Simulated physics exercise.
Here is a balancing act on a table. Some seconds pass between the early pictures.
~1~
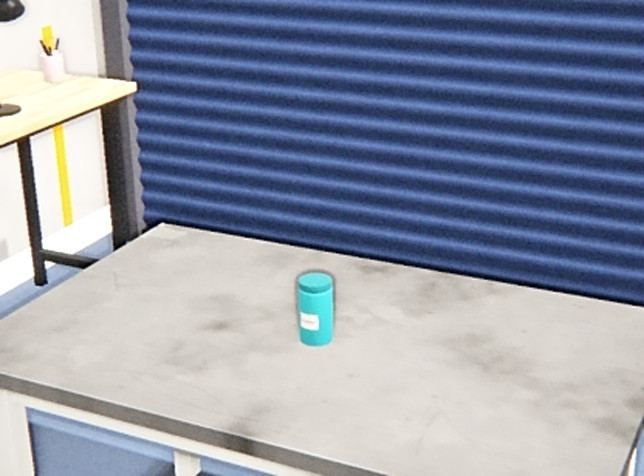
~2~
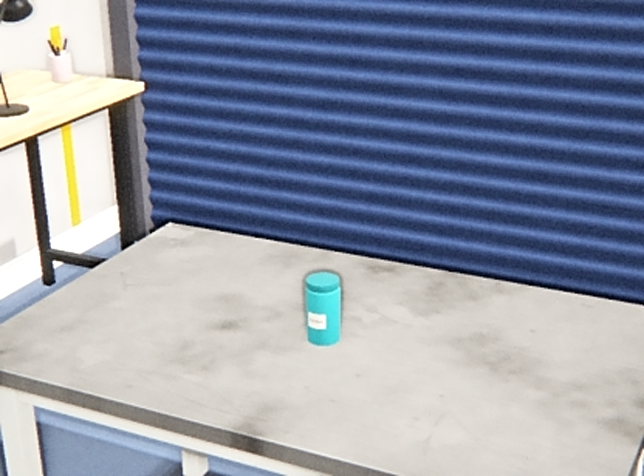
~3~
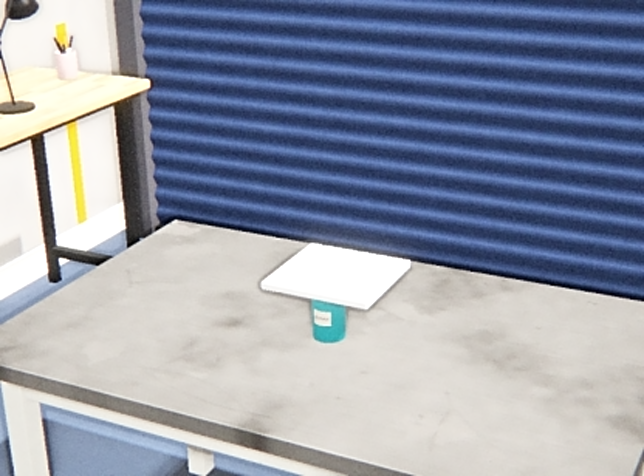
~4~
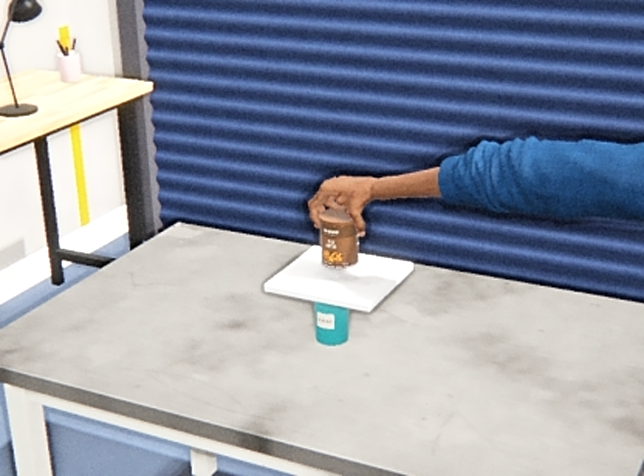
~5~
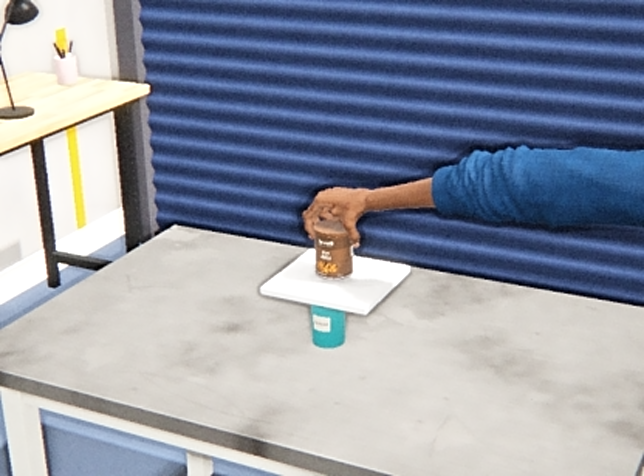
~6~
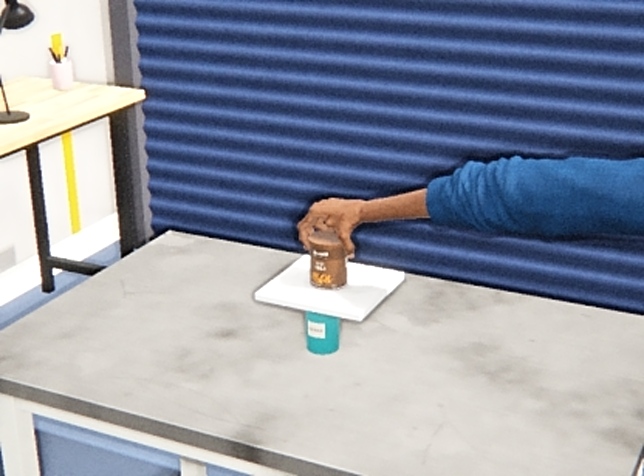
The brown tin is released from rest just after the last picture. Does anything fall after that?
It keeps its balance.
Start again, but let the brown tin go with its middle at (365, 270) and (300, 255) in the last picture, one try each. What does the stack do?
First try: It loses its balance; second try: It keeps its balance.
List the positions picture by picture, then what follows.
In the first frame, the last thing is not in view yet.
In the second frame, the last thing is not in view yet.
In the third frame, the last thing is not in view yet; white lid (337, 274).
The fourth frame shows still above its spot; brown tin (339, 238); white lid (340, 277).
The fifth frame shows still above its spot; brown tin (334, 250); white lid (336, 280).
The sixth frame shows in place under the hand; brown tin (329, 260); white lid (331, 286).
Then, 0.20 s after the last picture, nothing has stirred.
Then, 0.60 s after the last picture, brown tin resting near (329, 261).
At rest, all 3 in place. Seen from the same camera at the end, brown tin near (329, 261). The stack holds.
